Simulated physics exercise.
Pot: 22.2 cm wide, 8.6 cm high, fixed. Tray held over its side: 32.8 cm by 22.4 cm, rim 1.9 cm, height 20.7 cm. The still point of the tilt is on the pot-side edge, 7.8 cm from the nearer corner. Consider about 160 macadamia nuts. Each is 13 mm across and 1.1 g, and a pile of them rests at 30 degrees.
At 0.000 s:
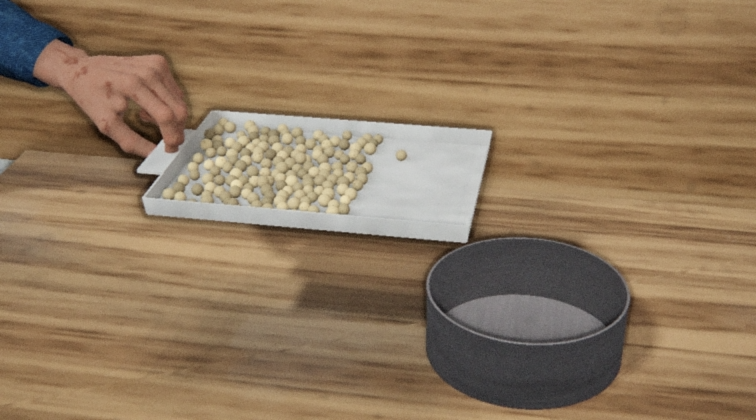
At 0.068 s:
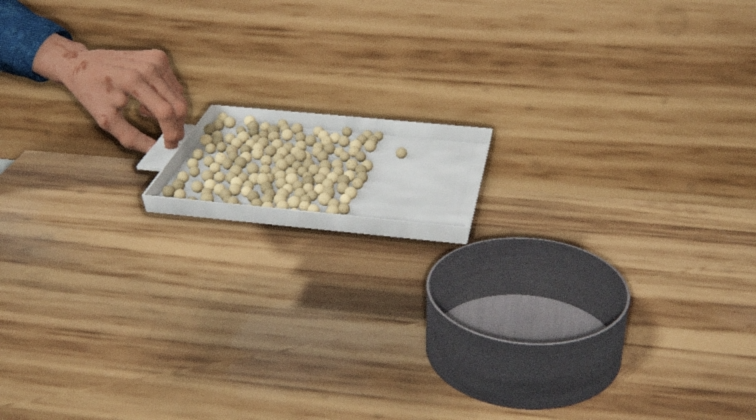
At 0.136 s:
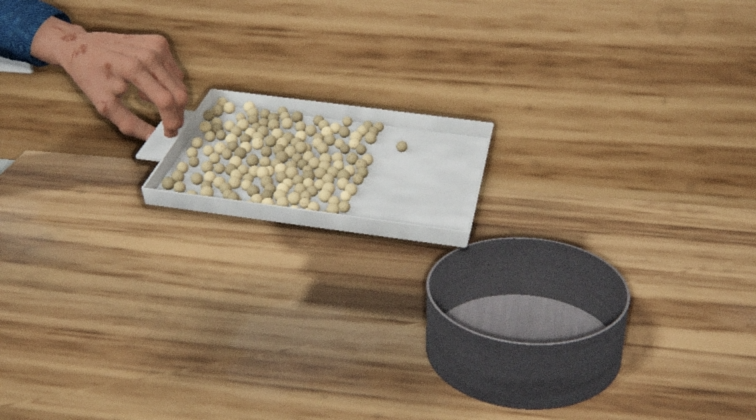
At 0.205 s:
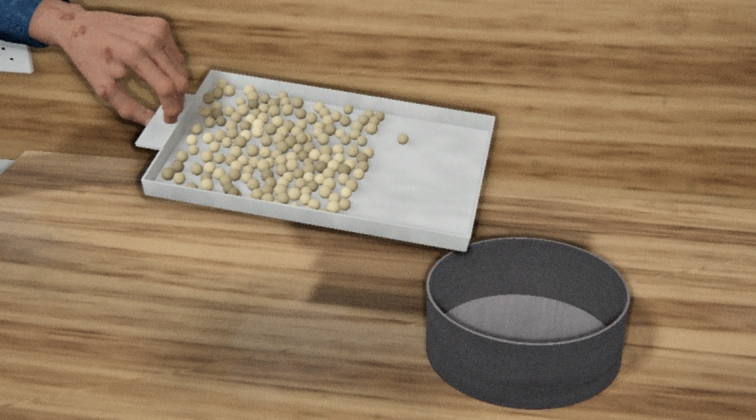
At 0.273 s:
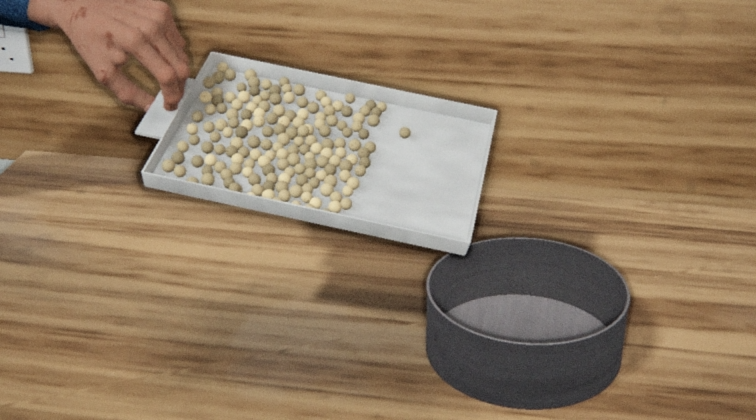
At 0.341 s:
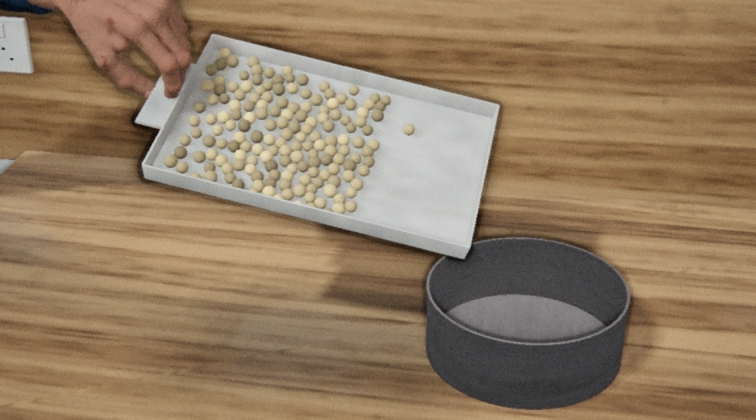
A hand lifts the left end of a white tray of round nuts beside a pot.
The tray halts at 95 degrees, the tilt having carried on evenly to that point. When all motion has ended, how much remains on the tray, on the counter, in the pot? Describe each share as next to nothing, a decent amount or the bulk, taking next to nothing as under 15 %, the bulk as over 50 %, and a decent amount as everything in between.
In the end left on the tray: A sprinkling; counter: The main load; pot: A sprinkling.
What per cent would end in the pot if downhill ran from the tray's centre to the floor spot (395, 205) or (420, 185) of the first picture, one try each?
Roughly 20 per cent on the first try and 95 per cent on the second.
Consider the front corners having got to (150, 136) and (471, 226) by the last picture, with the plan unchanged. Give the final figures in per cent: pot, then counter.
The pot gets 90 and the counter 10.
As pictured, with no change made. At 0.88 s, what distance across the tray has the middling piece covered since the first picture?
Displacement on the tray: Roughly 12 cm.
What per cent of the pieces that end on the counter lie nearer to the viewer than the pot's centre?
Some 100 per cent.
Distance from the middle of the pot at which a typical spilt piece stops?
Roughly 22 cm.
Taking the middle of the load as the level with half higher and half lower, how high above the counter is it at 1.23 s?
The halfway mark is near 26 cm.
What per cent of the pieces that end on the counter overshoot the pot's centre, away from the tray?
I reckon around 20 per cent.
Then, at 0.88 s, tilt 55 degrees; the tray holds 100 %, the pot 0 %.
Then, at 1.23 s, tilt 79 degrees; the tray holds 95 %, the pot 0 %.
After 1.68 s, tilt 95 degrees; the tray holds 25 %, the pot 0 %.
In the end, at 3.0 s, tray 0 %, counter 100 %, pot 0 %.
